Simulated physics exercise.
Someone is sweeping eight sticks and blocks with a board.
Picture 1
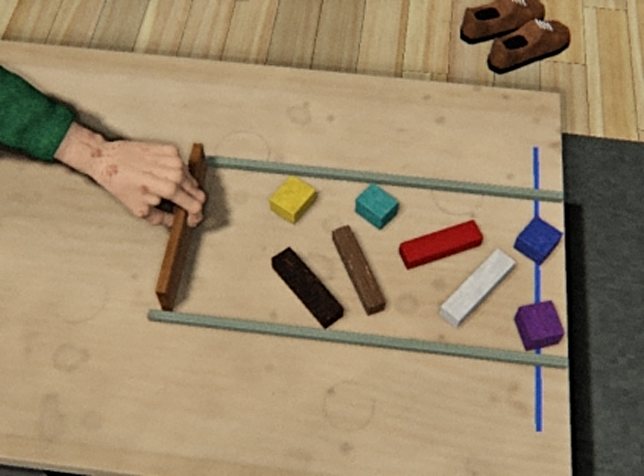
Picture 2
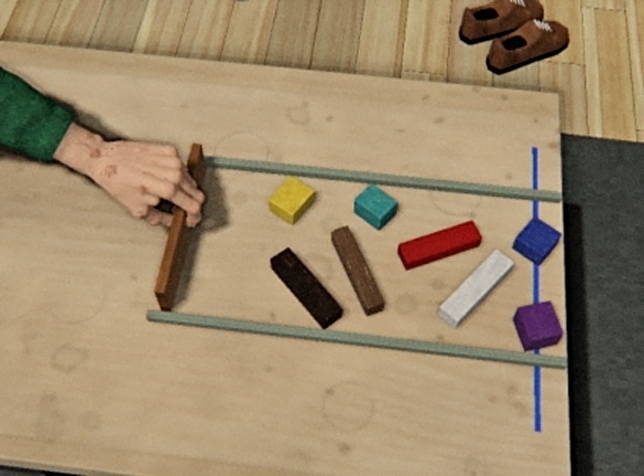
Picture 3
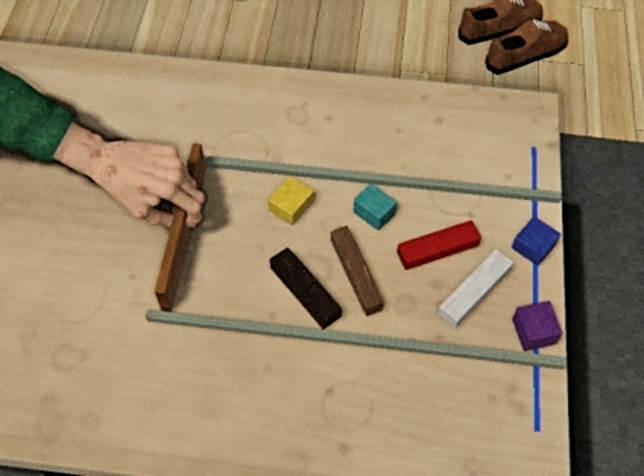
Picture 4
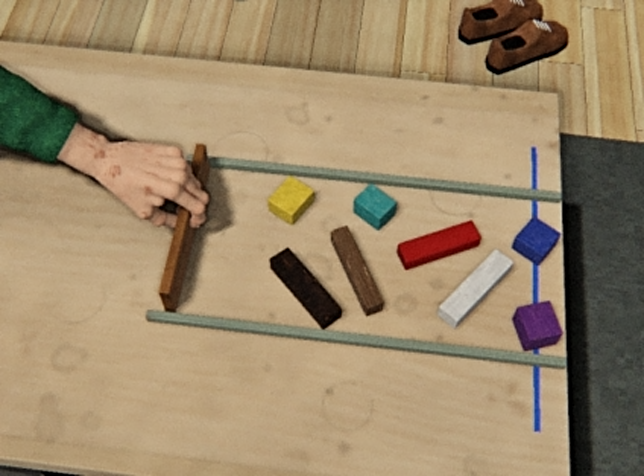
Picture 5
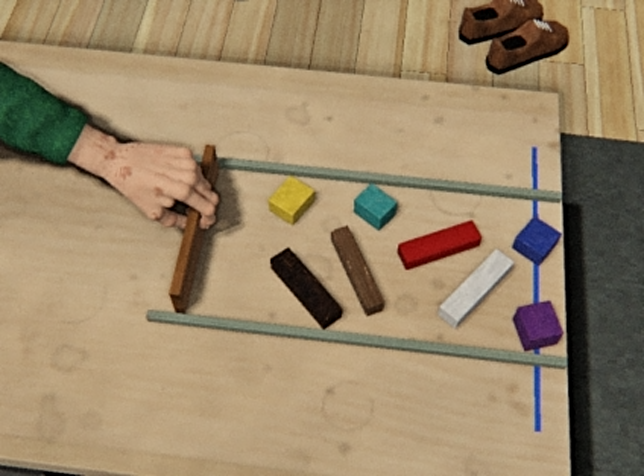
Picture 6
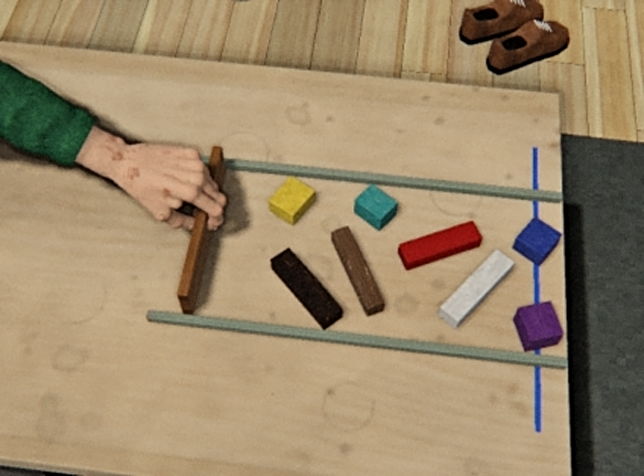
A hand holds a wooden board still, then slides it slightly right toward colored blocks.
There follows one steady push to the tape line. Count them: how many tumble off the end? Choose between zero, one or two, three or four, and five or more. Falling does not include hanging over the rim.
The count is five or more.
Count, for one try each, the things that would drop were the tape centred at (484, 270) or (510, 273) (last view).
Respectively 2 and 4.
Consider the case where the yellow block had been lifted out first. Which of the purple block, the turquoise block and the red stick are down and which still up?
Well, the purple block topples off, the turquoise block is left in place and the red stick topples off.
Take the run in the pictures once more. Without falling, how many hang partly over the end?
Expected count: 1.
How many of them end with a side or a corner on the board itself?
It's 2 of them.
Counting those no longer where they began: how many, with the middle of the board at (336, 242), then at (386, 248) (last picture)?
The number moved is 4 and then 5.
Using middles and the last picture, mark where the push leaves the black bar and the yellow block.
Close to (551, 314); the other close to (554, 222).
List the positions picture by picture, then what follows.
Blue block (538, 240); purple block (539, 326); white bar (477, 288); board (183, 225); tape (537, 275), in the first frame.
Purple block (538, 326); yellow block (292, 200), in the second frame.
White bar (476, 288); black bar (305, 288), in the third frame.
Blue block (536, 241); turquoise block (375, 207), in the fourth frame.
Purple block (537, 326); brown bar (357, 270), in the fifth frame.
Blue block (537, 241); purple block (538, 326); white bar (477, 289); board (203, 228); tape (537, 275), in the sixth frame.
A little later, none off yet; blue block at rest near (537, 241); purple block at rest near (538, 326); white bar at rest near (477, 289).
Next, none off yet; blue block tilted a little near (578, 256); purple block shifted about its own width near (567, 338); white bar shifted about its own width near (546, 301).
When it is over, the number that fall off is five or more; down, brown bar, turquoise block, red stick, white bar, purple block and blue block.
